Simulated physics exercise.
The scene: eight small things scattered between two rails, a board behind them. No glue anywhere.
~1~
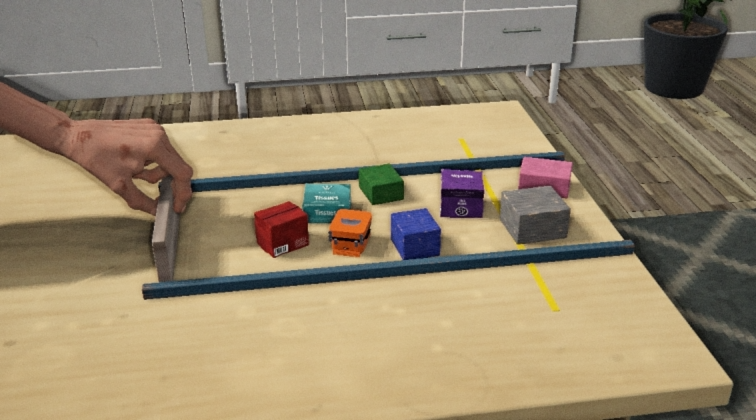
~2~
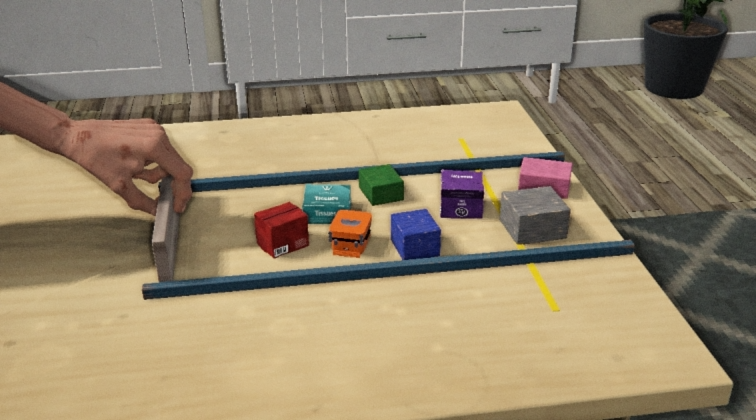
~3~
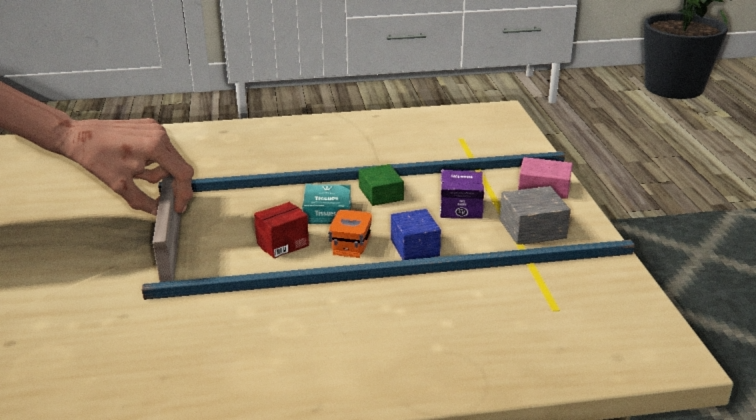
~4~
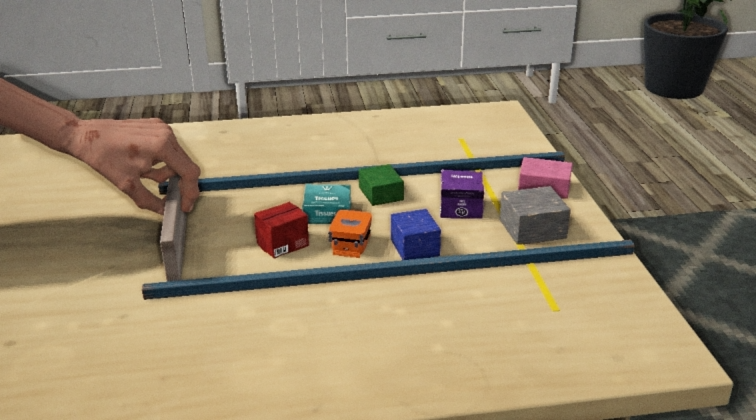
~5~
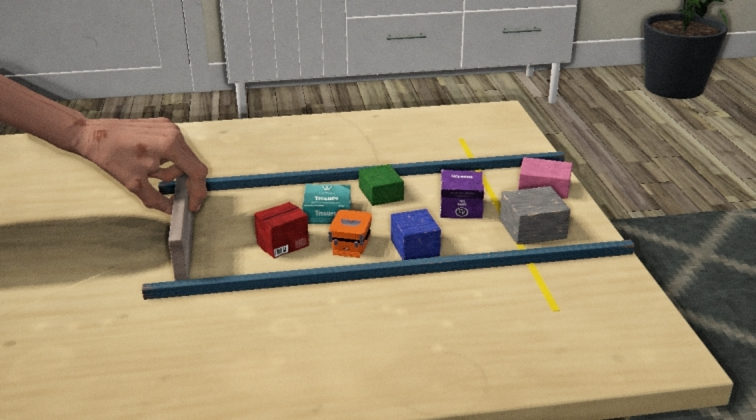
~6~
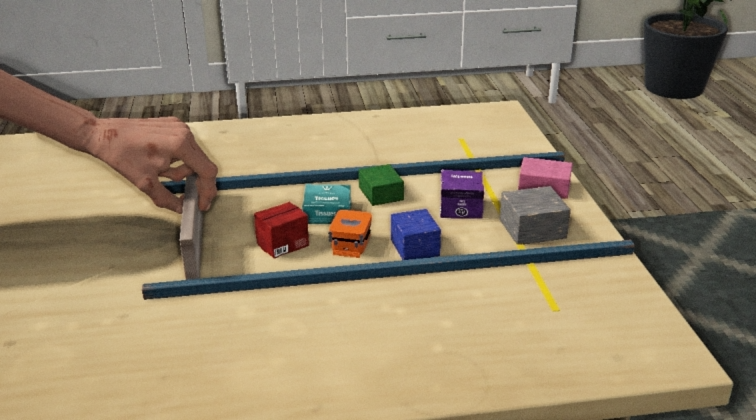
A board held upright by a hand stayed still at first, then slid slightly to the right between two blue rails, while the eight small colourful blocks and boxes in front of it stayed put.
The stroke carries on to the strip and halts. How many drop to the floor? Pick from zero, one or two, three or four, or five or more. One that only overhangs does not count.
In the end the number that fall off is one or two.
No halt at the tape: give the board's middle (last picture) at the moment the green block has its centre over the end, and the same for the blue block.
Its middle is around (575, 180) and around (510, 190).
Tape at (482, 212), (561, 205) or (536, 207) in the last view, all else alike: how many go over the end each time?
The counts: 1, 5 and 4.
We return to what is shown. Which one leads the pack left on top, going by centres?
The blue block.
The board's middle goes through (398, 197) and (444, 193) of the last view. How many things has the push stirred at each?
At the one place 7, at the other 7.
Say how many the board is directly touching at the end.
3 of them.
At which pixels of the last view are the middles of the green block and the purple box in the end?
About (501, 167), and the other about (567, 193).
A little later, none off yet; pink block at rest near (545, 178); grey block at rest near (534, 215); purple box at rest near (462, 194).
When it is over, the number that fall off is one or two; down, grey block.
